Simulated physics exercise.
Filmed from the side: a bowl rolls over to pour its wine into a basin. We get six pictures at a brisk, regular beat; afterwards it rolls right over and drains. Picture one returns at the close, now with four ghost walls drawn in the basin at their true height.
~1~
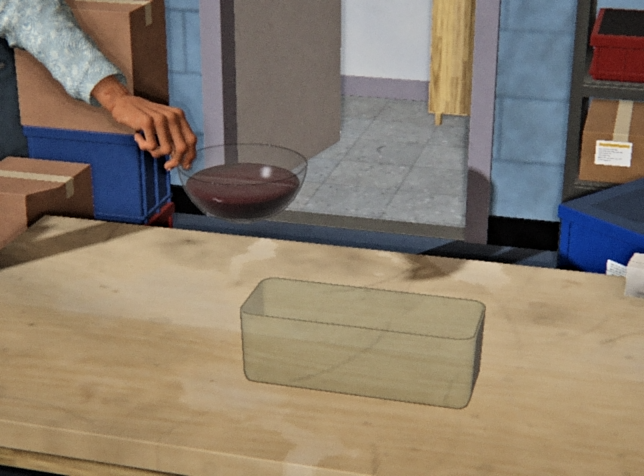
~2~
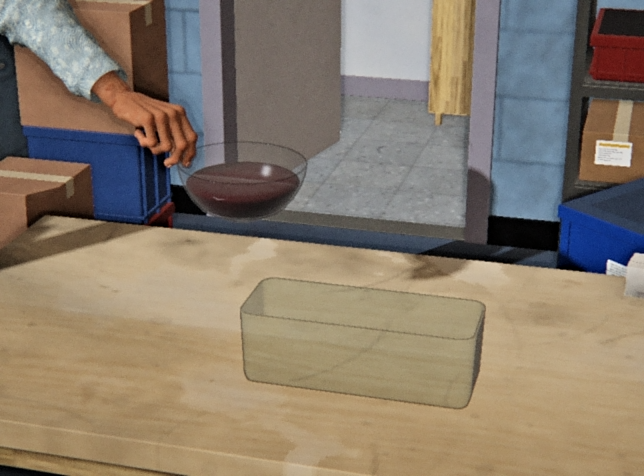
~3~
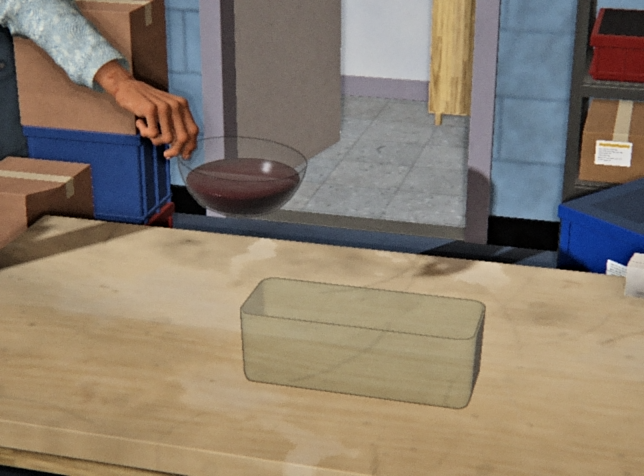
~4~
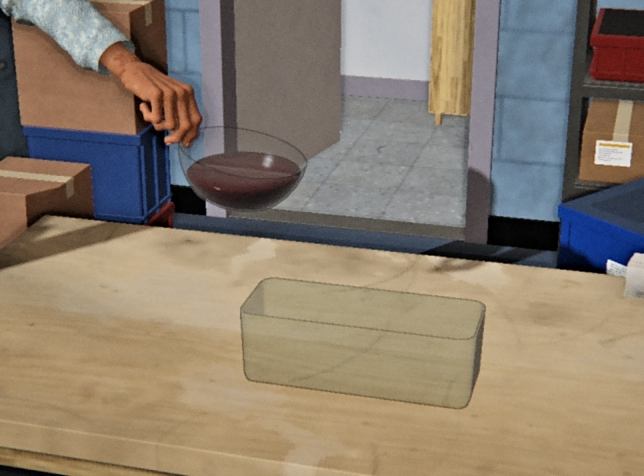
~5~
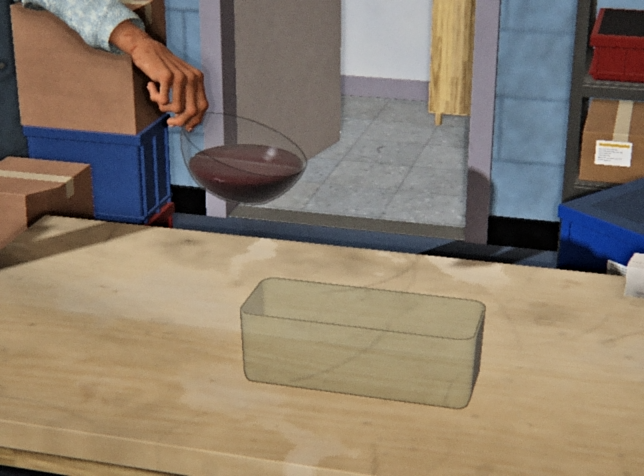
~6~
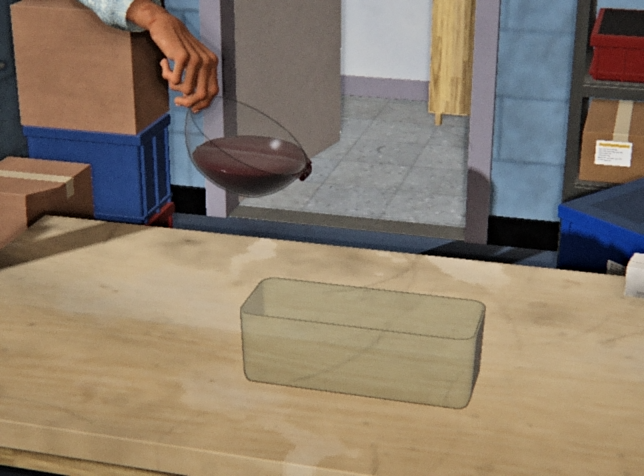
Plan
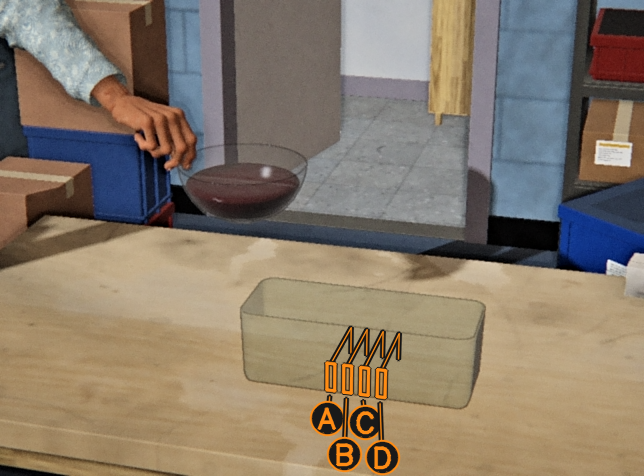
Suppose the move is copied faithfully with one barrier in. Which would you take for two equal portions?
It is D.
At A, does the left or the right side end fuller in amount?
The right side.
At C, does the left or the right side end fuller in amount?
The right side.
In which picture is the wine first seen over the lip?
In picture 6.
On the marked copy, A at (329, 396); B at (346, 398); C at (363, 400); D at (380, 403).
For position A, about 6 % ends left of the wall and 92 % right of it.
For position B, about 11 % ends left of the wall and 87 % right of it.
For position C, about 23 % ends left of the wall and 75 % right of it.
For position D, about 47 % ends left of the wall and 51 % right of it.
